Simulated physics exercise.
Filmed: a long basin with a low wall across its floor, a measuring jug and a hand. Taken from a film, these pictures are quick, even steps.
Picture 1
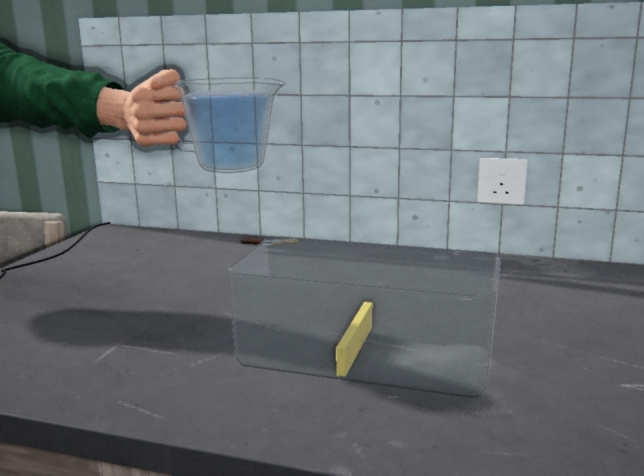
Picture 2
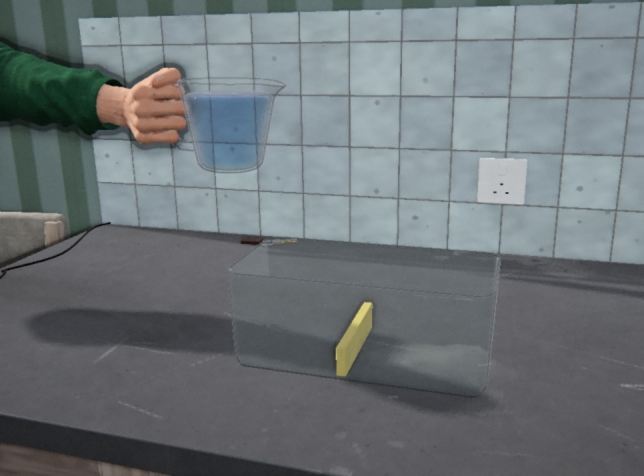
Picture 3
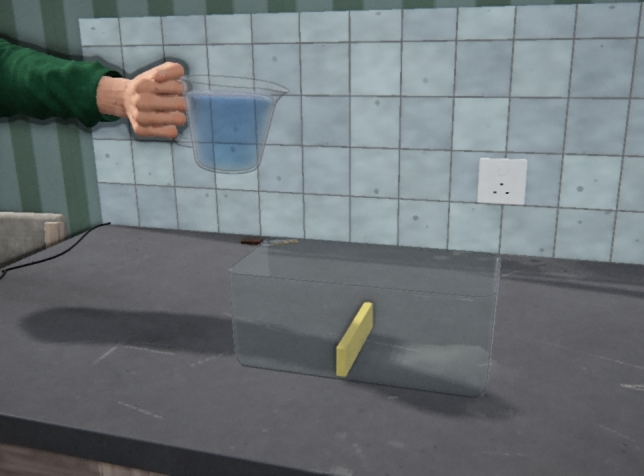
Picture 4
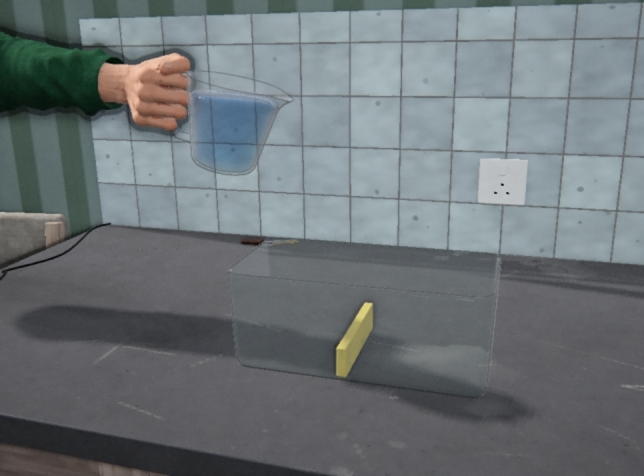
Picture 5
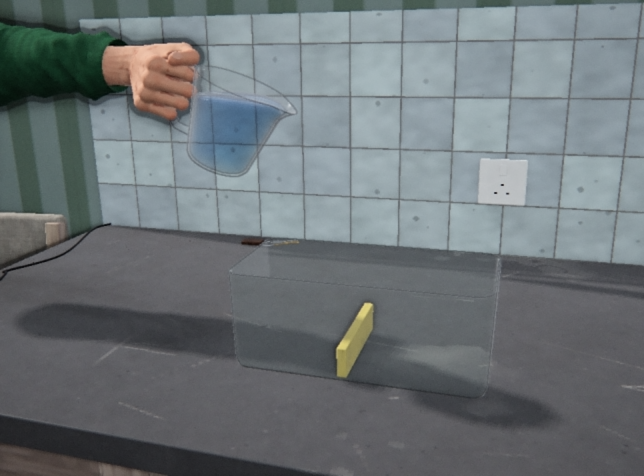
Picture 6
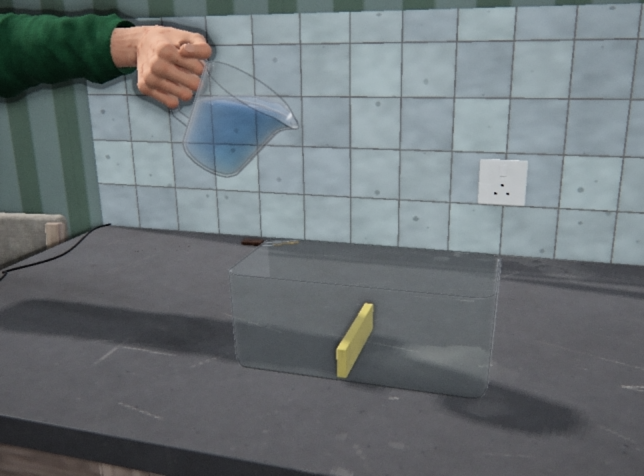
A hand in a green sleeve held a clear jug of blue liquid above a glass tank with a low yellow wall inside, then gradually tilted it to the right, bringing the liquid toward the spout.
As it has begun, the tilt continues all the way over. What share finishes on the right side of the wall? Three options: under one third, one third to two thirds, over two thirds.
Answer: Under one third.
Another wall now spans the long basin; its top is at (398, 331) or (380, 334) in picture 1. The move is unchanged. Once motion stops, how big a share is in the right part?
My guess is some 15 percent the first time and some 15 percent the second.
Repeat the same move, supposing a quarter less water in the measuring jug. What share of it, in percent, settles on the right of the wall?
5 per cent.
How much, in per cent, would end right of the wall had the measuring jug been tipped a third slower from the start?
It comes to some 20 per cent.
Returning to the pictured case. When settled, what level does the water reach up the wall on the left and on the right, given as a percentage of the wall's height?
On the left roughly 60, on the right roughly 10.
A moment on, the measuring jug is tipped on its side and 39 per cent is still to pour, 17 is left of the wall and 3 right of it.
Next, the measuring jug is tipped right over and 7 per cent is still to pour, 66 is left of the wall and 12 right of it.
Then the measuring jug is tipped right over and 1 per cent is still to pour, 78 is left of the wall and 15 right of it.
Later the measuring jug is tipped right over and 0 per cent is still to pour, 80 is left of the wall and 17 right of it.
Finally, 79 per cent lies left of the wall, 17 right of it and 3 outside.
